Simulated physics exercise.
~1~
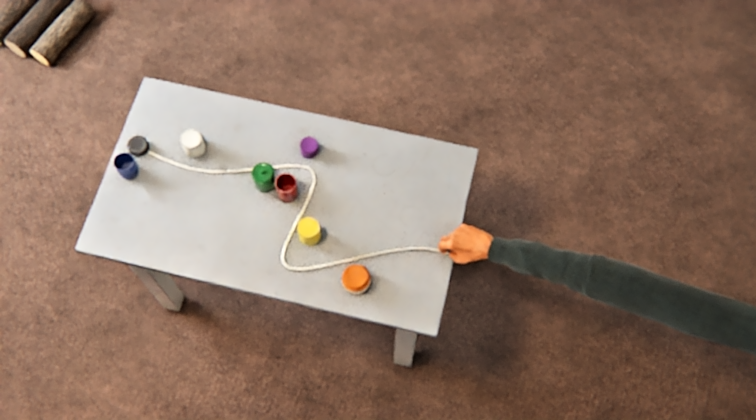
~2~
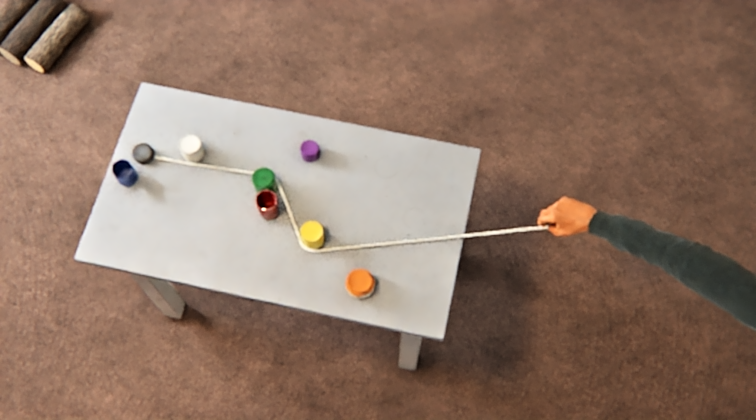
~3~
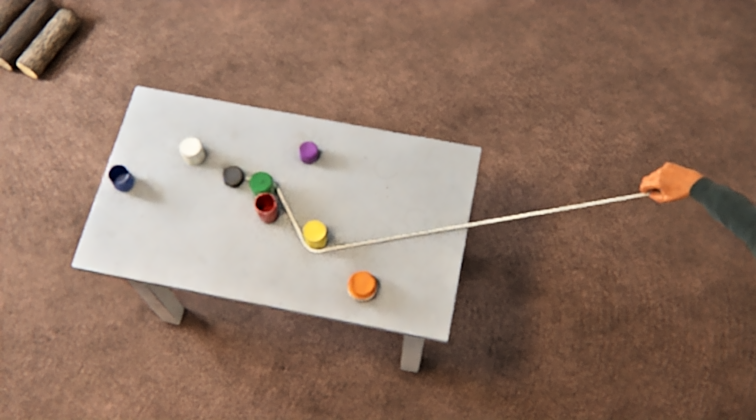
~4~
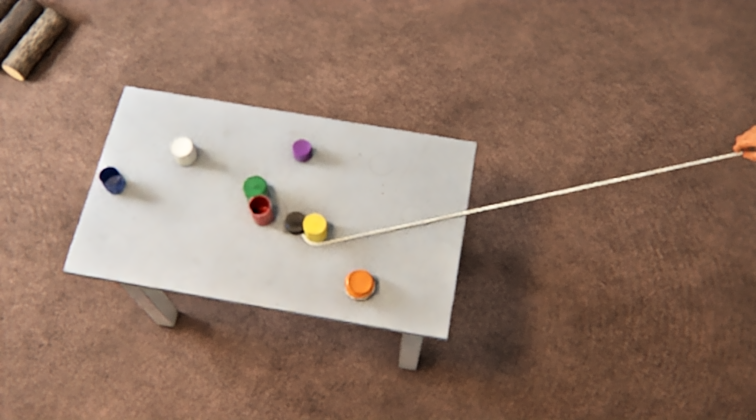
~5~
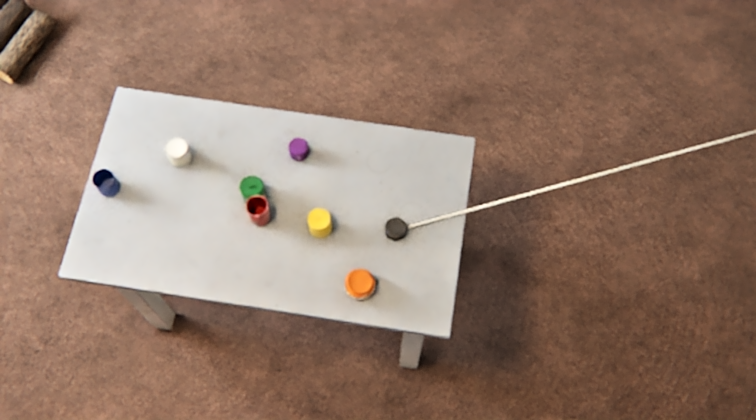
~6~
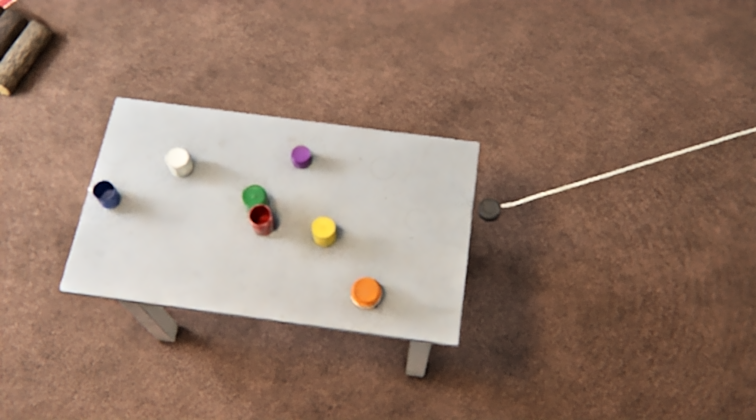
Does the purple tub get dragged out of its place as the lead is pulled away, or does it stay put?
The purple tub stays put, well clear of the lead. The red mug and the yellow tub are the ones that shift, each by a modest amount.
